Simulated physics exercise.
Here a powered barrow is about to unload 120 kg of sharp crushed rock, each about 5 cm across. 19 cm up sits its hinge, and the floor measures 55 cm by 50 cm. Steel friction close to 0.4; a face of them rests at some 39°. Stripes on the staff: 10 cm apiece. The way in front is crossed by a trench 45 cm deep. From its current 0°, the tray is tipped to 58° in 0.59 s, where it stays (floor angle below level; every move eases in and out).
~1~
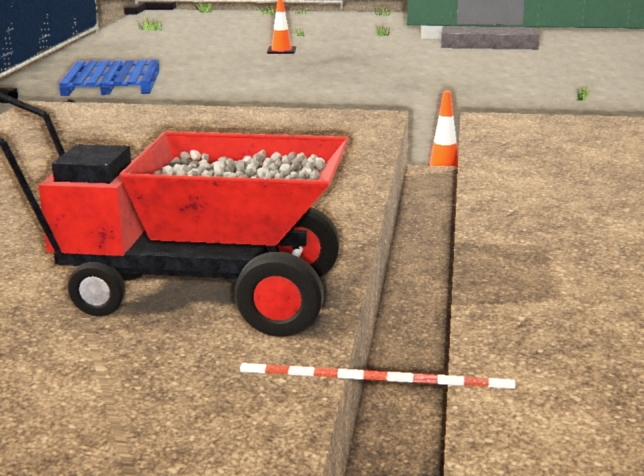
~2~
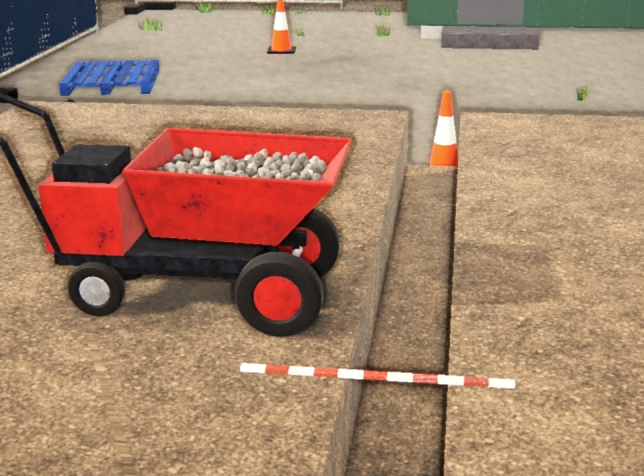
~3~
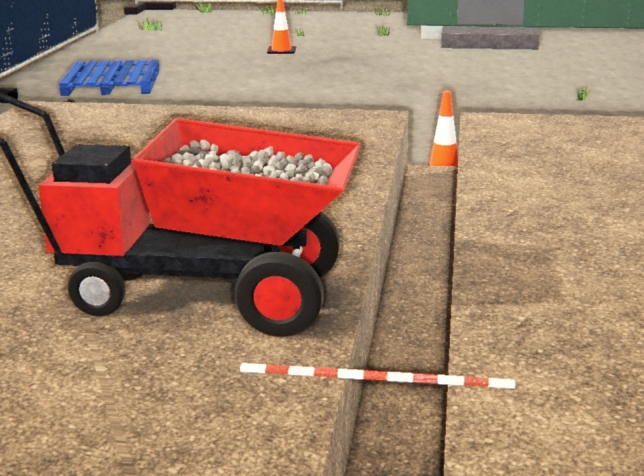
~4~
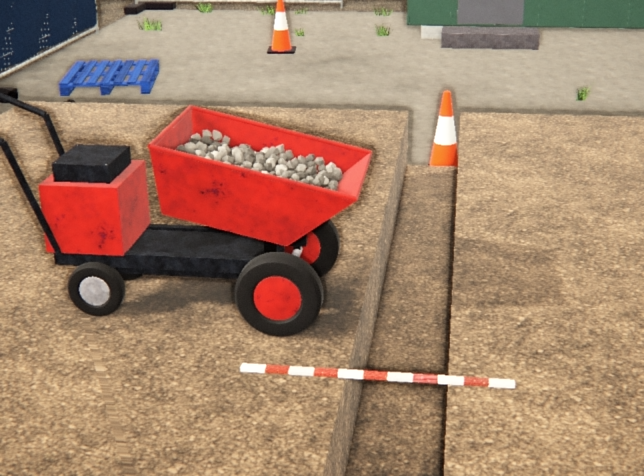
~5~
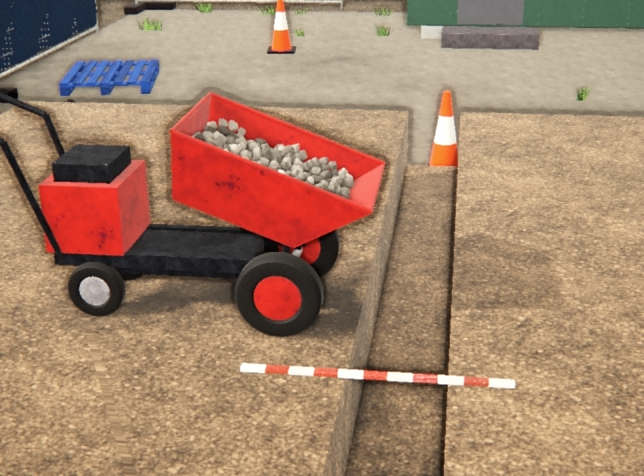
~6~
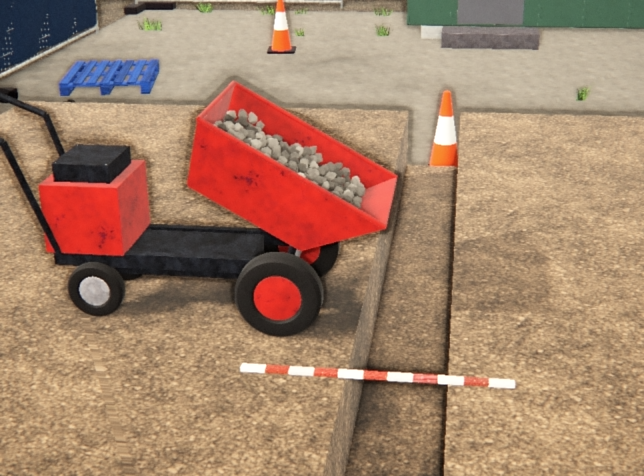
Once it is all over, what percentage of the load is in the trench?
Roughly 19 percent of the load is in the trench.
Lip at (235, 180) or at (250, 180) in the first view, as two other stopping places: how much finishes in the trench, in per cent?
First spot about 35, second spot about 40 per cent.
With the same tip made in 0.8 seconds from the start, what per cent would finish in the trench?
Roughly 15 per cent.
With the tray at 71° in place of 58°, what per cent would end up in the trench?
Some 55 in a hundred, I'd say.
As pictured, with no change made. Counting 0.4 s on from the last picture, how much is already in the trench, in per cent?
About 0%.
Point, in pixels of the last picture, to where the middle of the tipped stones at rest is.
Their centre sits close to (462, 313).
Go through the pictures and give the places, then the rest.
Lip at (329, 183), floor tilted 0°, highest stones at (246, 166), in the first picture.
The tray is at 2°, its lip at (333, 185); the top of the load is at (216, 166), in the second picture.
Lip at (343, 190), floor tilted 6°, highest stones at (197, 156), in the third picture.
The tray is at 13°, its lip at (356, 199); the top of the load is at (202, 144), in the fourth picture.
The tray is at 21°, its lip at (371, 212); the top of the load is at (216, 131), in the fifth picture.
Lip at (385, 227), floor tilted 30°, highest stones at (233, 122), in the sixth picture.
Then, 0.1 s after the last picture the floor is at 49°, 100 % in the tray; the foremost stones are at (377, 238).
Then, 0.4 s after the last picture the floor is at 58°, 98 % in the tray, 2 % in the trench; the foremost stones are at (438, 281).
Then, 0.7 s after the last picture the floor is at 58°, 68 % in the tray, 9 % in the trench, 22 % past the trench; the foremost stones are at (553, 334).
Then, 2.7 s after the last picture the floor is at 58°, 58 % in the tray, 19 % in the trench, 23 % past the trench; the foremost stones are at (634, 336).
